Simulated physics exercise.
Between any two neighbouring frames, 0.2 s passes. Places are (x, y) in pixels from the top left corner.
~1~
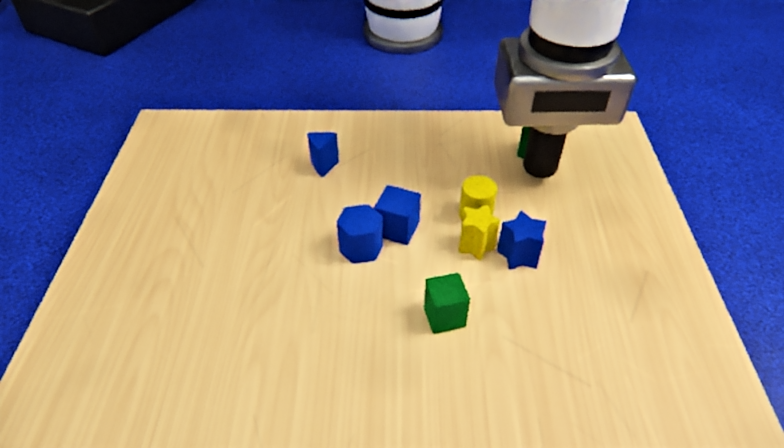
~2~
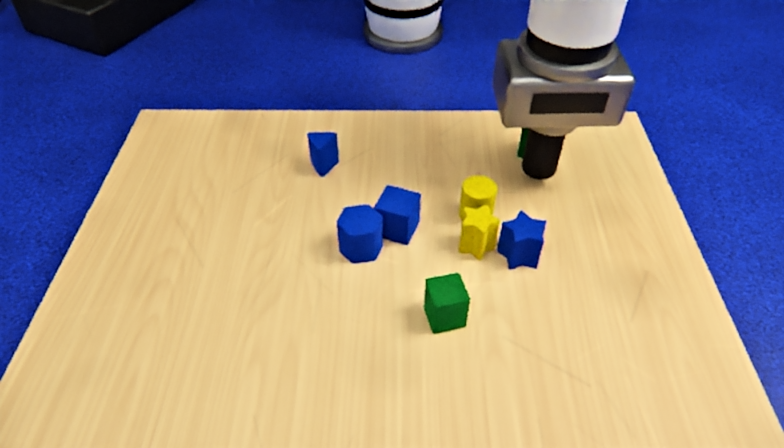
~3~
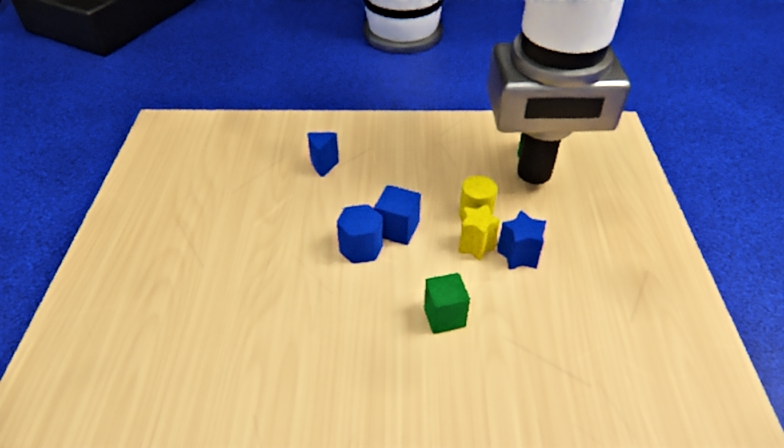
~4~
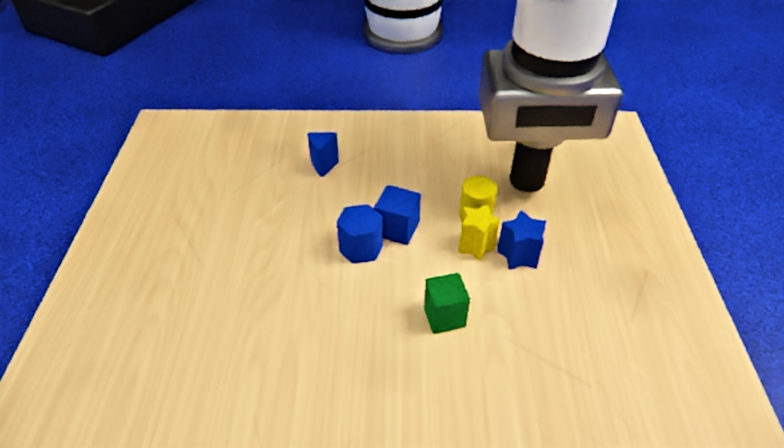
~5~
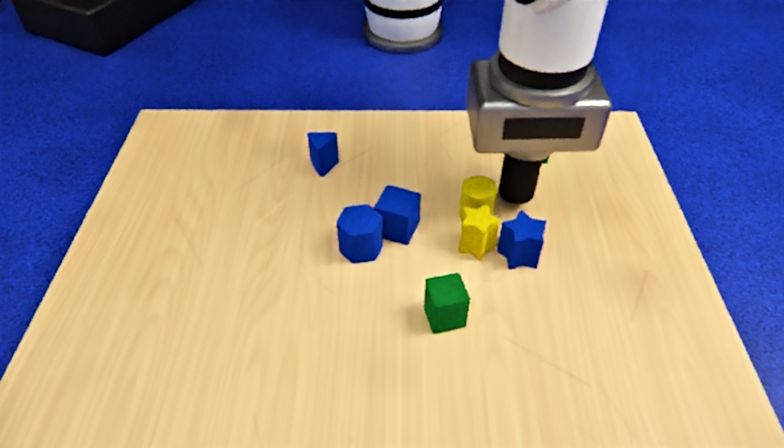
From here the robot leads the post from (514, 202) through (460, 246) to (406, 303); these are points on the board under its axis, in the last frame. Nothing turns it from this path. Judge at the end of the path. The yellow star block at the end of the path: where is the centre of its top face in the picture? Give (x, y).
Its top middle is near (459, 269).
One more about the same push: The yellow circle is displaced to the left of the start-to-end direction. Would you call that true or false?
That statement is not accurate.
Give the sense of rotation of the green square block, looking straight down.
Verdict: Clockwise.
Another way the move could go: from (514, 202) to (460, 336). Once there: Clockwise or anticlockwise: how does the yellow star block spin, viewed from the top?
Top view: Clockwise.
The first path, step by step. One third of the way, post at (479, 222); yellow circle at (445, 196); yellow star block at (472, 229), turned 15° anticlockwise.
Two thirds of the way, post at (442, 255); yellow circle at (435, 198); yellow star block at (460, 261), turned 85° anticlockwise.
At the end, post at (406, 294); green square block at (451, 301), turned 20° clockwise; yellow circle at (435, 198); yellow star block at (459, 269), turned 130° anticlockwise; blue star block not moved.
